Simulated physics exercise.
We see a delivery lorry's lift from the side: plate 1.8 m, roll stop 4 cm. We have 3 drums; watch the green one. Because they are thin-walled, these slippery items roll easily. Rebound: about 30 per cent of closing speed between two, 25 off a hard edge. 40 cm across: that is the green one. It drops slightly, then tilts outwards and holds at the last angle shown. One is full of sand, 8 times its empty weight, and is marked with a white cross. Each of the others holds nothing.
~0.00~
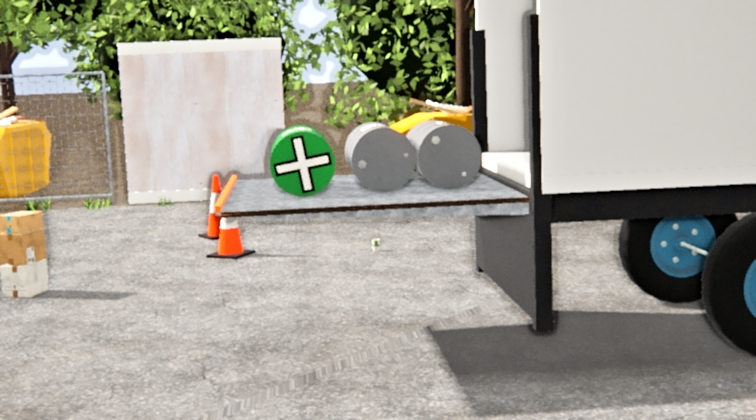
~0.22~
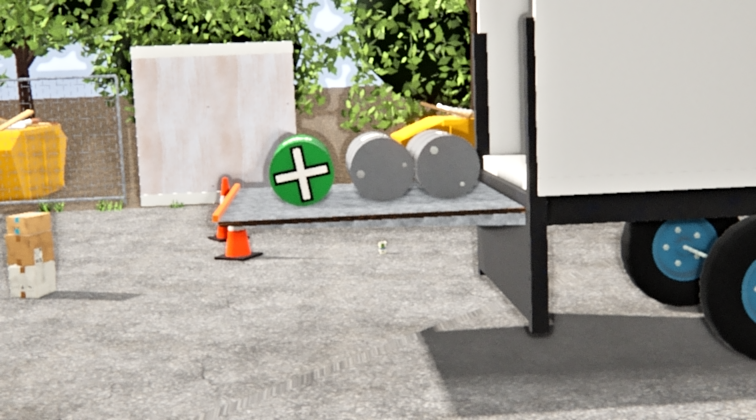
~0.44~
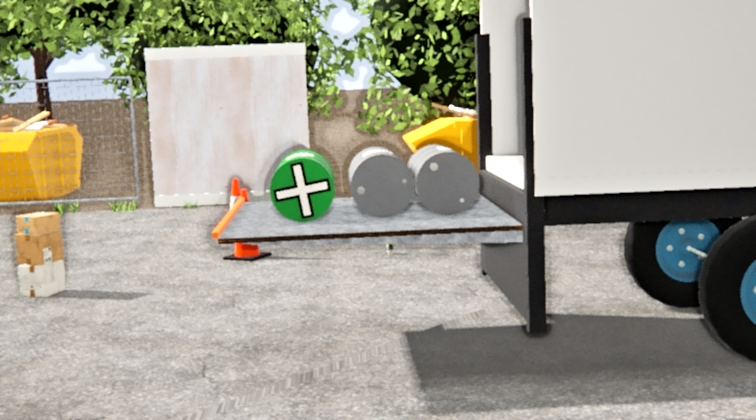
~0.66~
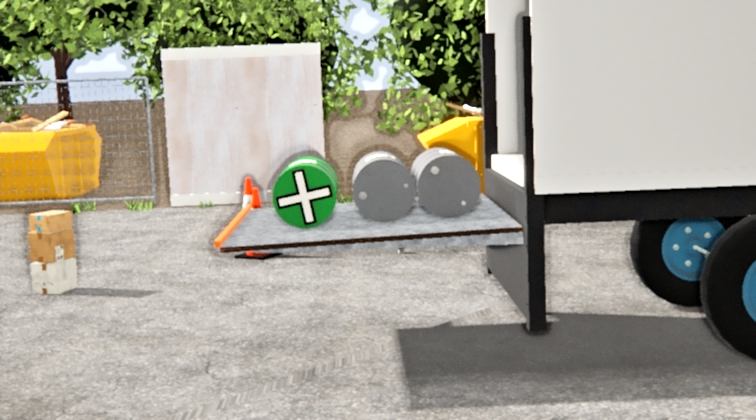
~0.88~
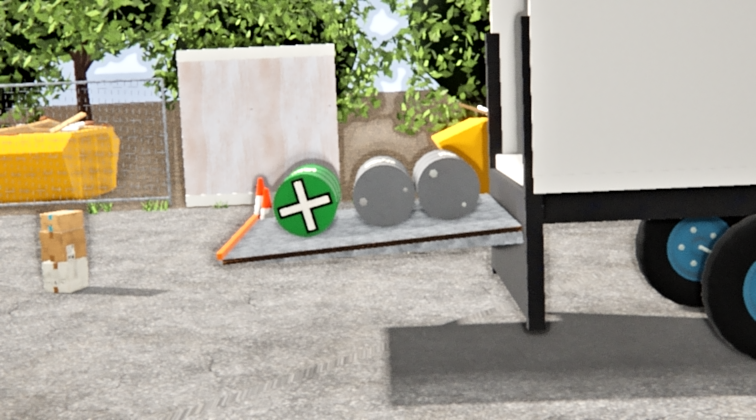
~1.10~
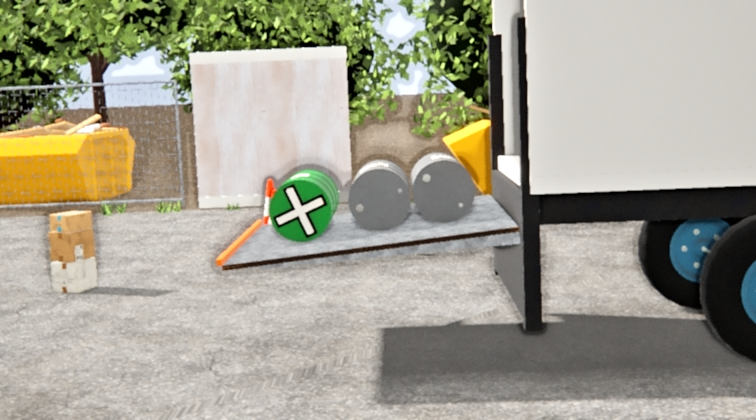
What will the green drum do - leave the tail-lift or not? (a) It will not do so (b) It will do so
Option a: It will not do so.
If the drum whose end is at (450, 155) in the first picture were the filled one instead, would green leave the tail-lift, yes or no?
In that case green yes.
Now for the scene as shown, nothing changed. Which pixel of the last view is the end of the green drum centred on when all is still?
Roughly (250, 218).
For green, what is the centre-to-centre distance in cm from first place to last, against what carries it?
For green, 35.
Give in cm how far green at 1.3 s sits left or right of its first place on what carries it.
Green: 5 to the left.
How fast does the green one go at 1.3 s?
0.3 m/s or so.
After 1.3 s, green is on the plate, 40 cm from the stop, rolling left; 0 over the stop so far.
After 1.5 s, green is on the plate, 35 cm from the stop, rolling left; 0 over the stop so far.
After 2.1 s, green is on the plate, 10 cm from the stop, rolling left; 0 over the stop so far.
At rest (3.5 s), green is on the plate, 10 cm from the stop; 0 over the stop so far.
